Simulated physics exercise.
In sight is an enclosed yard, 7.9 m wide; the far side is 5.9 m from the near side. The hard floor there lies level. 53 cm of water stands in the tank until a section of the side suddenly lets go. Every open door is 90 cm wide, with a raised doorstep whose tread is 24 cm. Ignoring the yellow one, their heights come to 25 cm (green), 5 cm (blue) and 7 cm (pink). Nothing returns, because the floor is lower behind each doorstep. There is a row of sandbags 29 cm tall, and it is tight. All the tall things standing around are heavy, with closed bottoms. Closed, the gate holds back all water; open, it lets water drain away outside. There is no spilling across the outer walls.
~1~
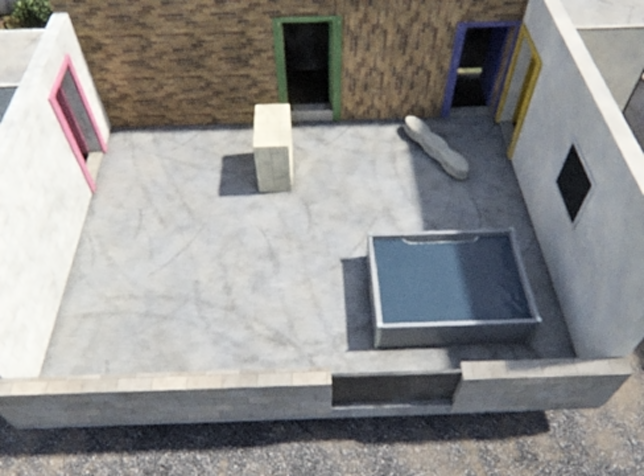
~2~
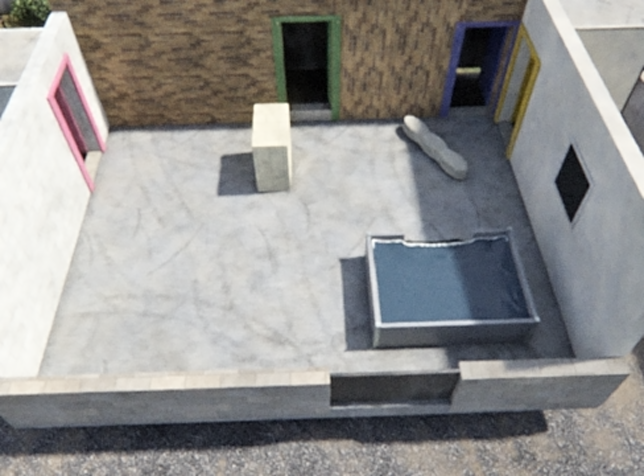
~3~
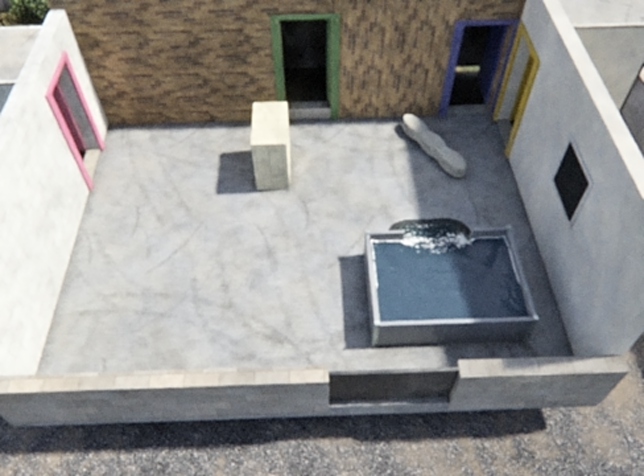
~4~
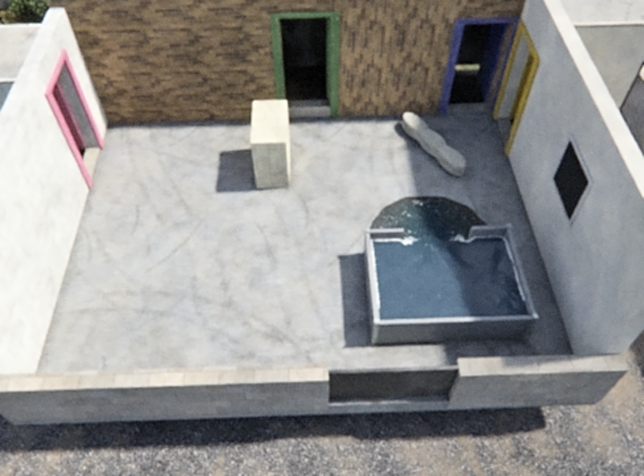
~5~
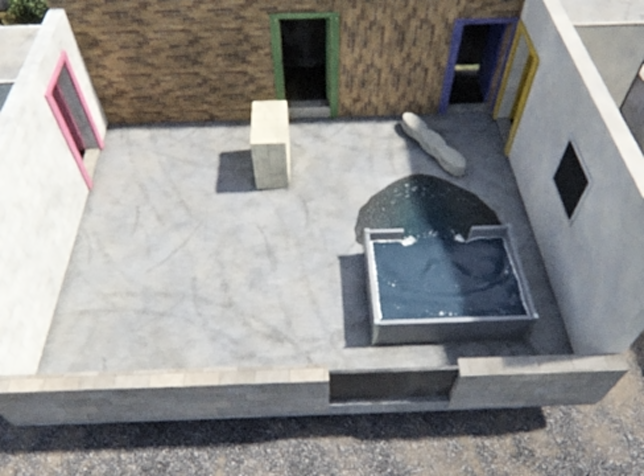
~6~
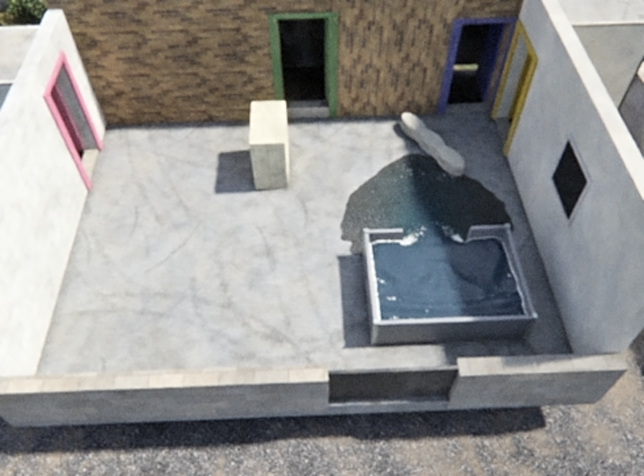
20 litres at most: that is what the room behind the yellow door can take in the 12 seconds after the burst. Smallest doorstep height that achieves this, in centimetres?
6.5 cm.
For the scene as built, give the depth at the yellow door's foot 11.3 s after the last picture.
It stands about 4.5 centimetres deep.
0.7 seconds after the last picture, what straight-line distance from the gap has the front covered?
The front is some 3.6 m out.
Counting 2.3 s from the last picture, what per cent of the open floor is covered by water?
About 30 per cent.
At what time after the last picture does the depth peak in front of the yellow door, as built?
About 4.5 seconds.
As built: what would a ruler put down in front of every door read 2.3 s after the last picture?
Depth (cm): Green 14 / blue 11 / pink 0 / yellow 7.
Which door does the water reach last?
I'd say the pink door.
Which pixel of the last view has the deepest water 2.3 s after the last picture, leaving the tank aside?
Look close to (355, 120).
Then, 0.7 s after the last picture water covers 20 % of the floor, deepest (28 cm) near (432, 244); it has not reached the yellow door.
Then, 2.3 s after the last picture water covers 30 % of the floor, deepest (22 cm) near (355, 120); 7 cm at the yellow door, 4 litres in over its 6 cm doorstep.
Then, 11.3 s after the last picture water covers 95 % of the floor, deepest (7 cm) near (346, 389); 4 cm at the yellow door, 22 litres in over its 6 cm doorstep.
At the yellow door as built, the water peaked near 10 cm, 4.3 s after the last picture.
With a doorstep of 5 cm, 34 litres would have come in within the 12 s; with 7 cm, 13 litres. So under 20 litres takes about 6.5 cm.
